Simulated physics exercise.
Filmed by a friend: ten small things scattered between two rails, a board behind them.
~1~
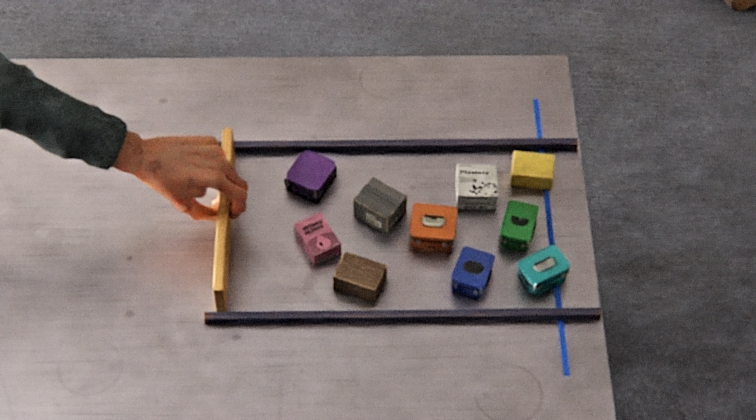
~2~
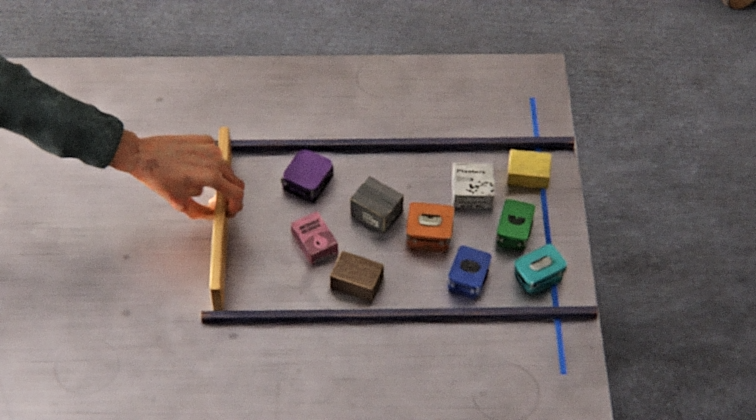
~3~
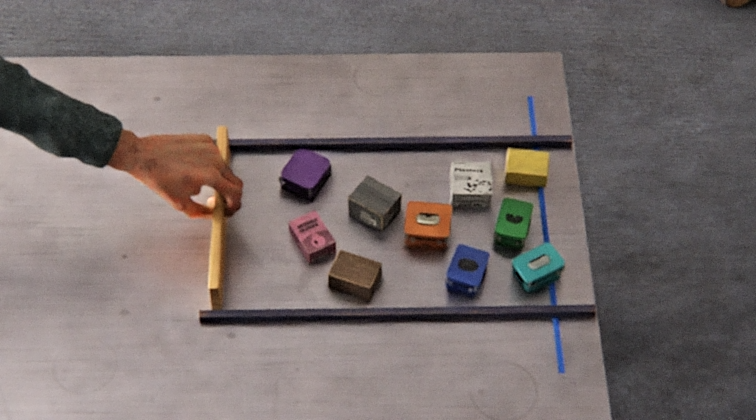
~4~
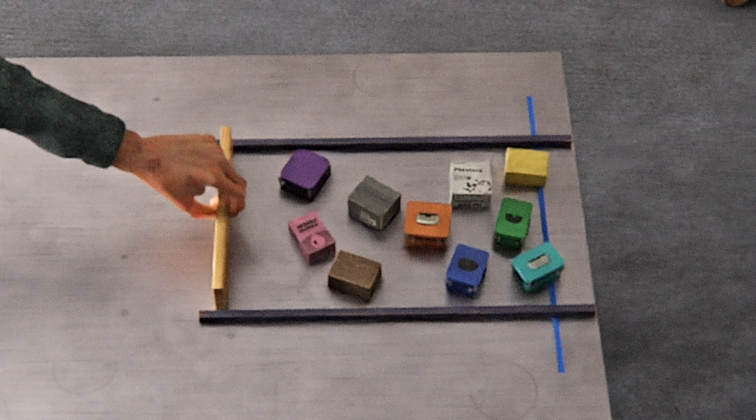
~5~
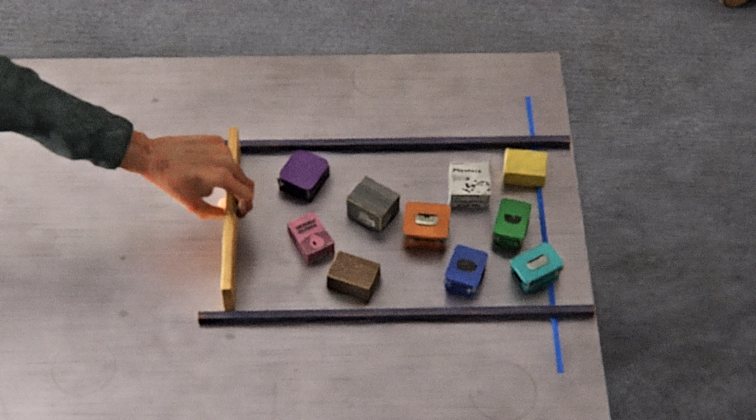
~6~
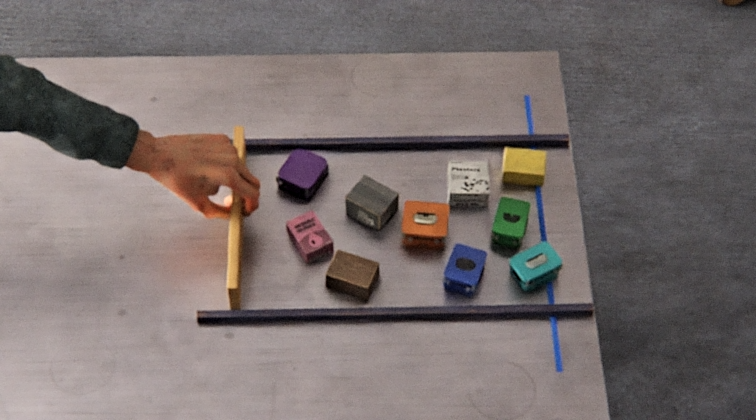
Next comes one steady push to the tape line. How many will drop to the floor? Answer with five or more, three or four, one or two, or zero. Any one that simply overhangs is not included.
The count that falls is five or more.
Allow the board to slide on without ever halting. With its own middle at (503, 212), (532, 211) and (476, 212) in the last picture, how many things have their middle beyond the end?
Counts per position: 3 / 6 / 0.
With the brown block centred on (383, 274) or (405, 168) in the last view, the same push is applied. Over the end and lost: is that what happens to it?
Results in order - still up; down.
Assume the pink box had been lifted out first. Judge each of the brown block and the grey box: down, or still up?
So the brown block is still there and the grey box is still there.
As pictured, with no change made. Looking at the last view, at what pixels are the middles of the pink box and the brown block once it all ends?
Final positions: Near (560, 234); near (571, 265).
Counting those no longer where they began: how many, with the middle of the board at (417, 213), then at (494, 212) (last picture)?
8, then 10.
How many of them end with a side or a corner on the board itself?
4 in contact.
Soon after, none off yet; yellow block at rest near (524, 167); turquoise case at rest near (535, 268); green case at rest near (511, 224).
After that, none off yet; yellow block displaced about its own width near (575, 155); turquoise case displaced about its own width near (594, 270); green case displaced well along near (584, 230).
In the end, the number that fall off is five or more; gone, orange case, blue case, white box, green case, turquoise case and yellow block.
